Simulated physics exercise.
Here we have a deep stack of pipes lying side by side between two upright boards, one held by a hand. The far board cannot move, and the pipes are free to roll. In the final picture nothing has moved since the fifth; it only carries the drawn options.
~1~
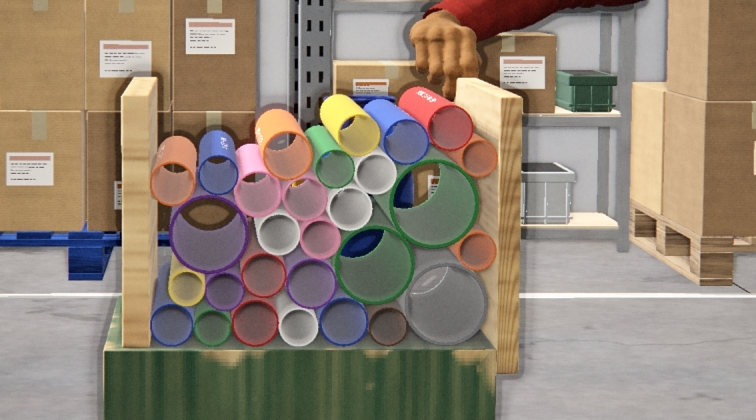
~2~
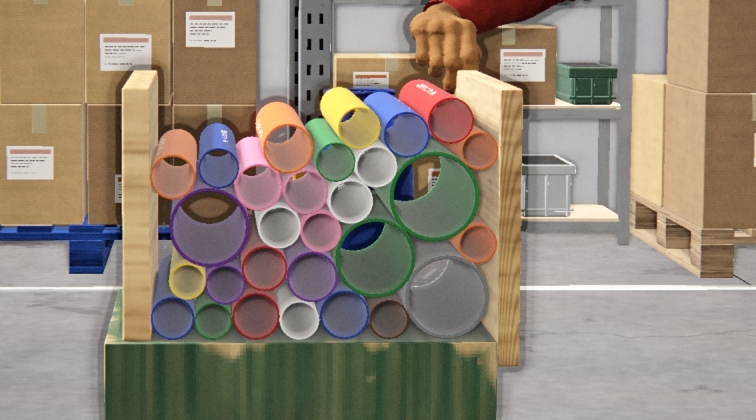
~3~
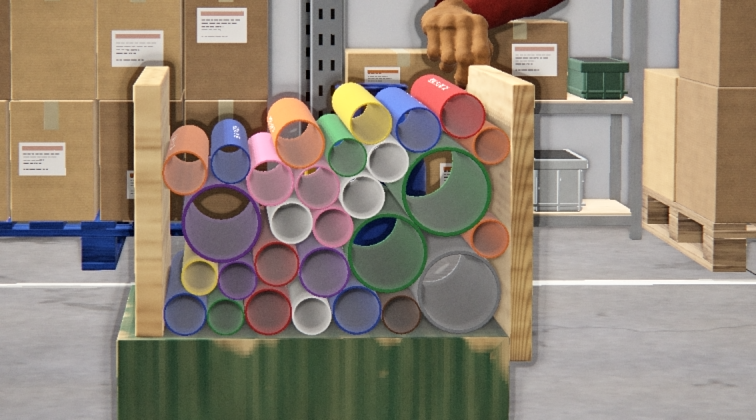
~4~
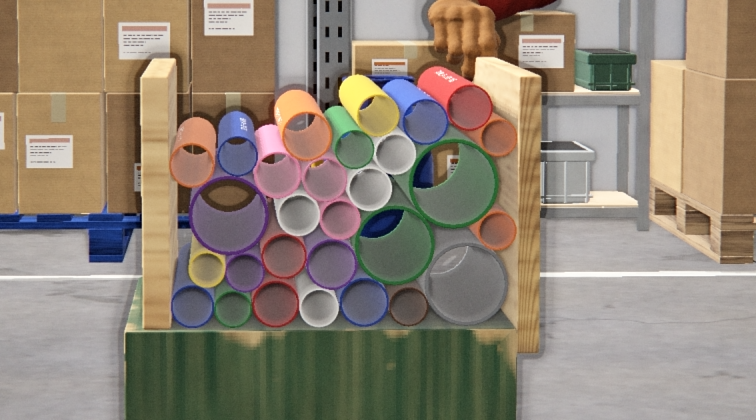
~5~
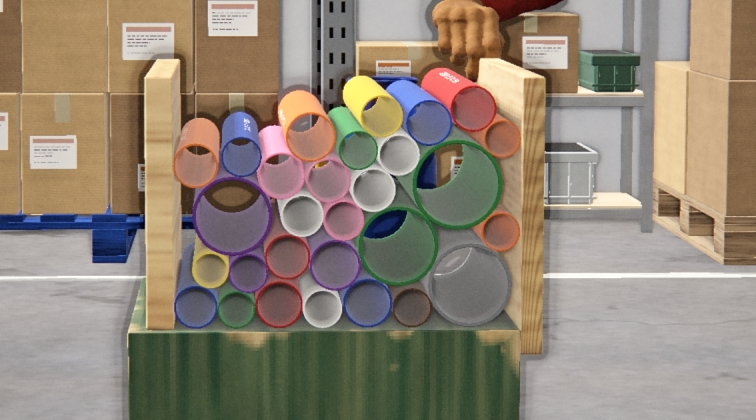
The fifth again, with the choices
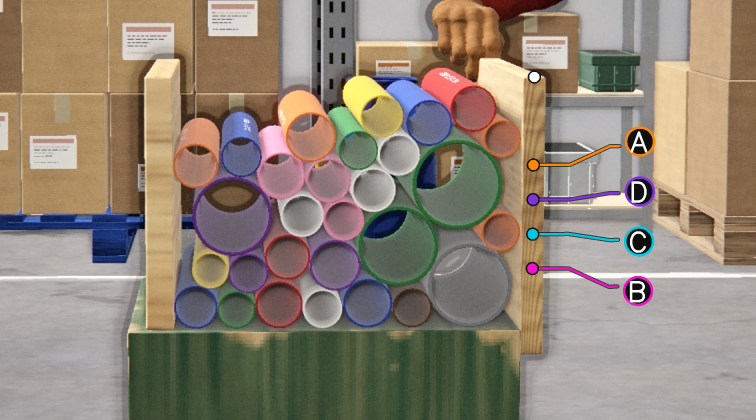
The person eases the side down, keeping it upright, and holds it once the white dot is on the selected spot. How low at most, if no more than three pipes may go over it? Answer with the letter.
The last mark within the limit is C.
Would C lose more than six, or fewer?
It loses fewer than six.
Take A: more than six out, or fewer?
At A, fewer than six.
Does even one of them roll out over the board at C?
Yes.
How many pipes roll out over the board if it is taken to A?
It comes to none.
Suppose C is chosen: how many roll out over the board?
The count is two.
On the marked copy, A at (533, 165); B at (532, 269); C at (532, 234); D at (533, 199); the white dot at (534, 77).
Following C. Soon after the start, top of the board (521, 151).
Later, top of the board (520, 232).
In the end, top of the board (520, 233), two out over the board.
As for the rest, A none out over the board; B more than three out over the board; D none out over the board.
